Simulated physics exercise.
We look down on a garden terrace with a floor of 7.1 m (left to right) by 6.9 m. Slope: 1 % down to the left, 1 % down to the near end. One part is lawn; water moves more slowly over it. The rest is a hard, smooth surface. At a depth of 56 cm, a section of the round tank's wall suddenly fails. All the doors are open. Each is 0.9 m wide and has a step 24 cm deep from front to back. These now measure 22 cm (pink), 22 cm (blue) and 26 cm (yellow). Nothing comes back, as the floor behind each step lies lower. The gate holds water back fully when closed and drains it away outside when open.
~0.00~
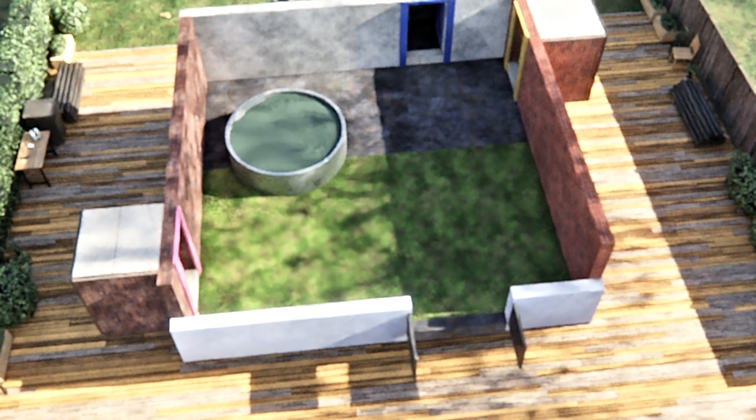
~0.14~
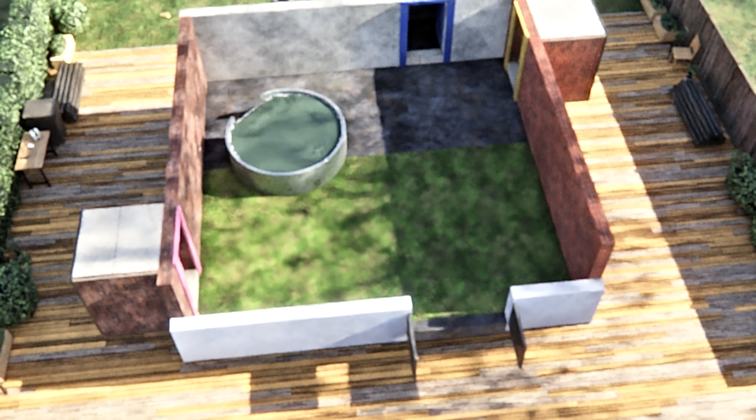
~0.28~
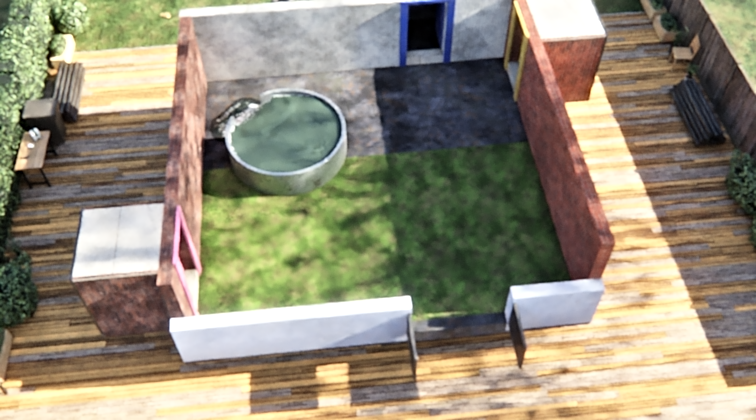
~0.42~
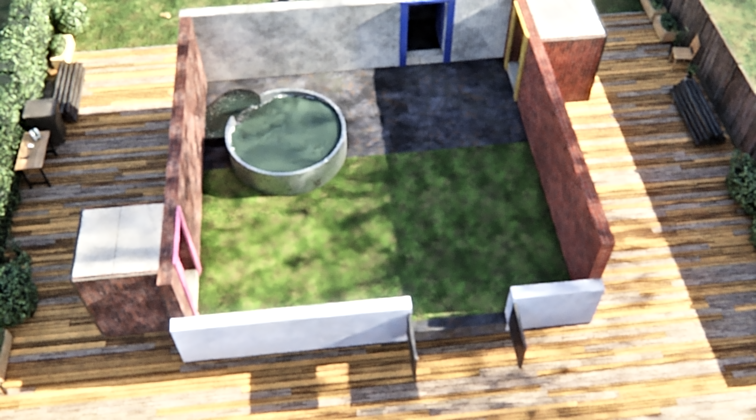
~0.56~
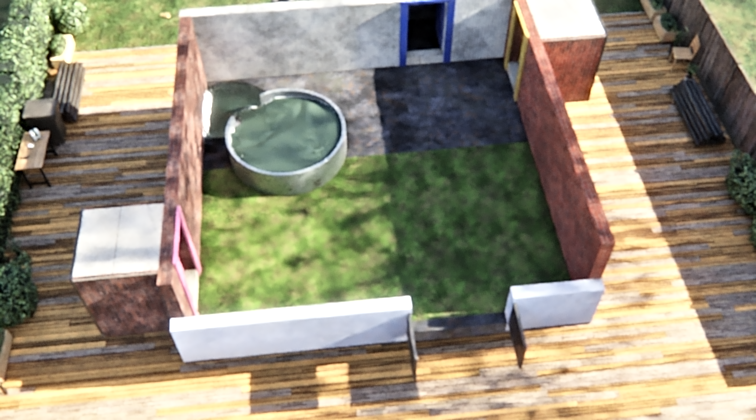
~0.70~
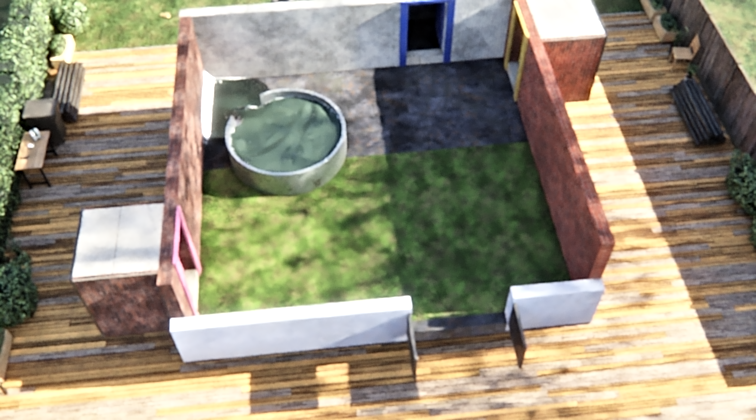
On a walled garden terrace, water pours from the round tank's far side and spreads.
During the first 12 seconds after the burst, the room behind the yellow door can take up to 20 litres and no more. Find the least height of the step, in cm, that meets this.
The step would need to be roughly 7 cm high.
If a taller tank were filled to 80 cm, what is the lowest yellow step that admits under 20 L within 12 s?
14.0 cm.
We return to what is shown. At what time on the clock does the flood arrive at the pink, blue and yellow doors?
Pink: 4.5 s; blue: 3.0 s; yellow: 4.0 s.
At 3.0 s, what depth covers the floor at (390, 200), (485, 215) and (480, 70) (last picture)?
About 0, 0 and 0 cm respectively.
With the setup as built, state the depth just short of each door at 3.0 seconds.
Depths, in cm - pink: 0, blue: 1, yellow: 0.
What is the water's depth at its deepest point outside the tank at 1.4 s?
Around 48 centimetres.
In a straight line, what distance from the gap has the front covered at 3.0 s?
About 4.4 m.
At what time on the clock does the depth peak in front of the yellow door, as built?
Approximately 5.0 s.
After 1.4 s water covers 5 % of the floor, deepest (48 cm) near (207, 94); it has not reached the yellow door.
After 3.0 s water covers 25 % of the floor, deepest (32 cm) near (206, 104); it has not reached the yellow door.
After 12.0 s water covers 100 % of the floor, deepest (12 cm) near (206, 121); 4 cm at the yellow door, 0 litres in over its 26 cm step.
At the yellow door as built, the water arrived by 4.2 s and peaked near 12 cm at 5.2 s.
With a step of 6 cm, 33 litres would have come in within the 12 s; with 8.5 cm, 7 litres. So under 20 litres takes about 7 cm.
